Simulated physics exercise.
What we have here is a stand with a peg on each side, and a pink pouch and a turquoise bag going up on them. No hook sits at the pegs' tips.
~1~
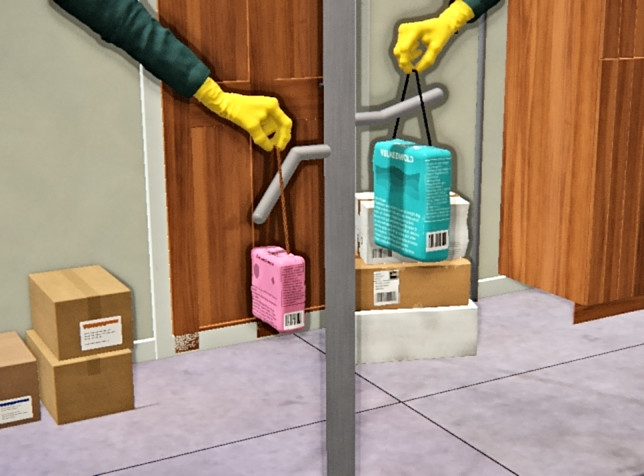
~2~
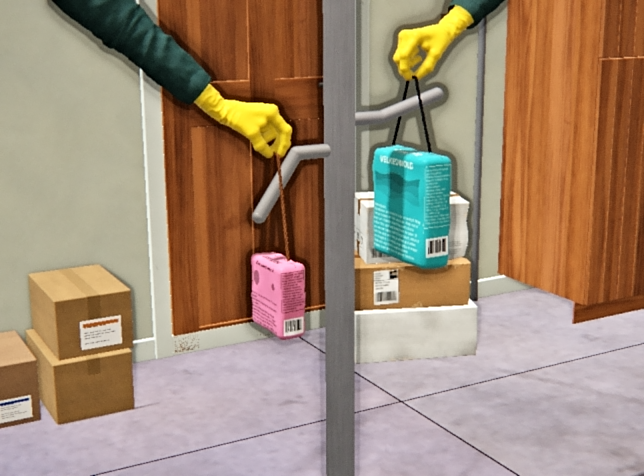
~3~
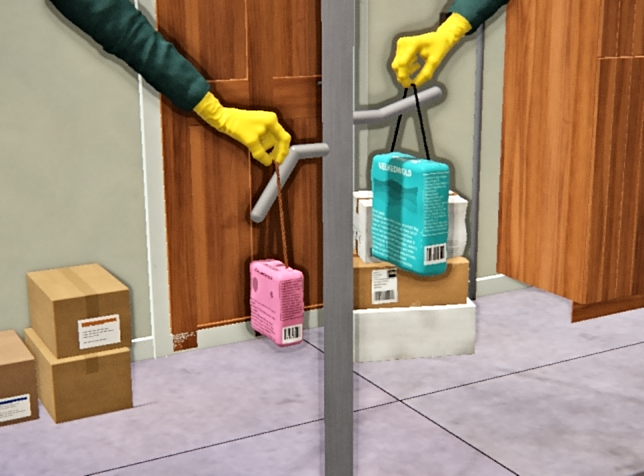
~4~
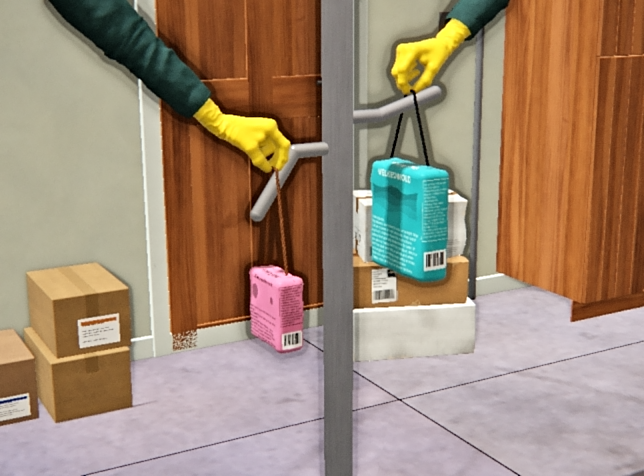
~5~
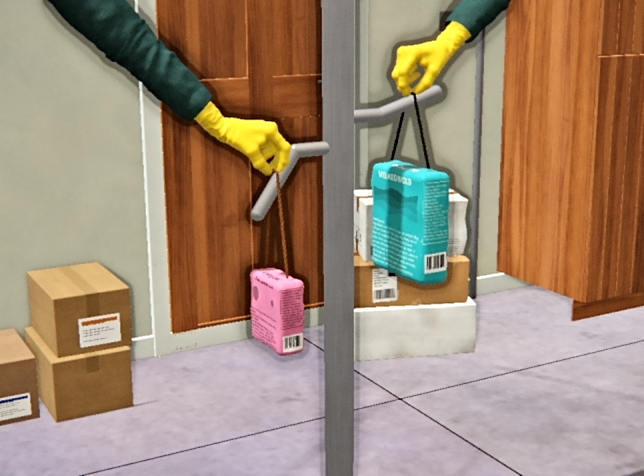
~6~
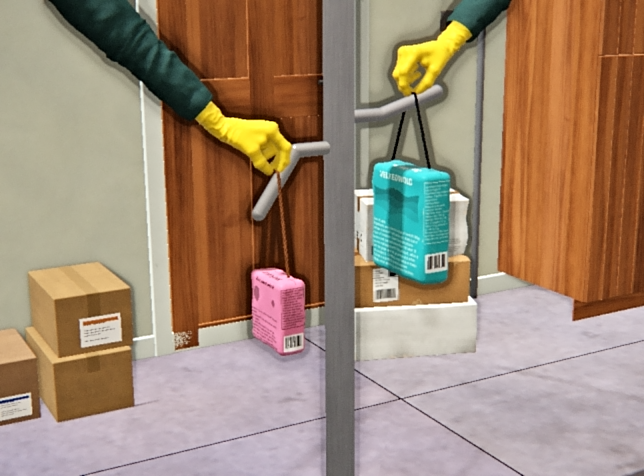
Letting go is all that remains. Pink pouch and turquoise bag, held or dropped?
Result: The pink pouch ends up off its peg; the turquoise bag ends up still hanging.
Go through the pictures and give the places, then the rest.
The first picture shows pink pouch (278, 288); turquoise bag (411, 200); left peg tip (259, 217); right peg tip (437, 95).
The second picture shows pink pouch (278, 295); turquoise bag (410, 206).
The third picture shows pink pouch (277, 302); turquoise bag (409, 213).
The fourth picture shows pink pouch (277, 308); turquoise bag (408, 219).
The fifth picture shows pink pouch (277, 311); turquoise bag (409, 221).
The sixth picture shows pink pouch (278, 311); turquoise bag (410, 221); left peg tip (259, 214), sloping steeply down; right peg tip (436, 91), pointing up.
Then, 0.28 s past the final frame, pink pouch falling near (280, 416); turquoise bag on its peg near (408, 224).
Then, 0.56 s past the final frame, pink pouch on the floor; turquoise bag on its peg near (402, 227).
Then, 0.88 s past the final frame, pink pouch on the floor; turquoise bag on its peg near (397, 228).
When it is over, pink pouch on the floor; turquoise bag on its peg near (400, 228). The pink pouch comes down and the turquoise bag stays hanging.
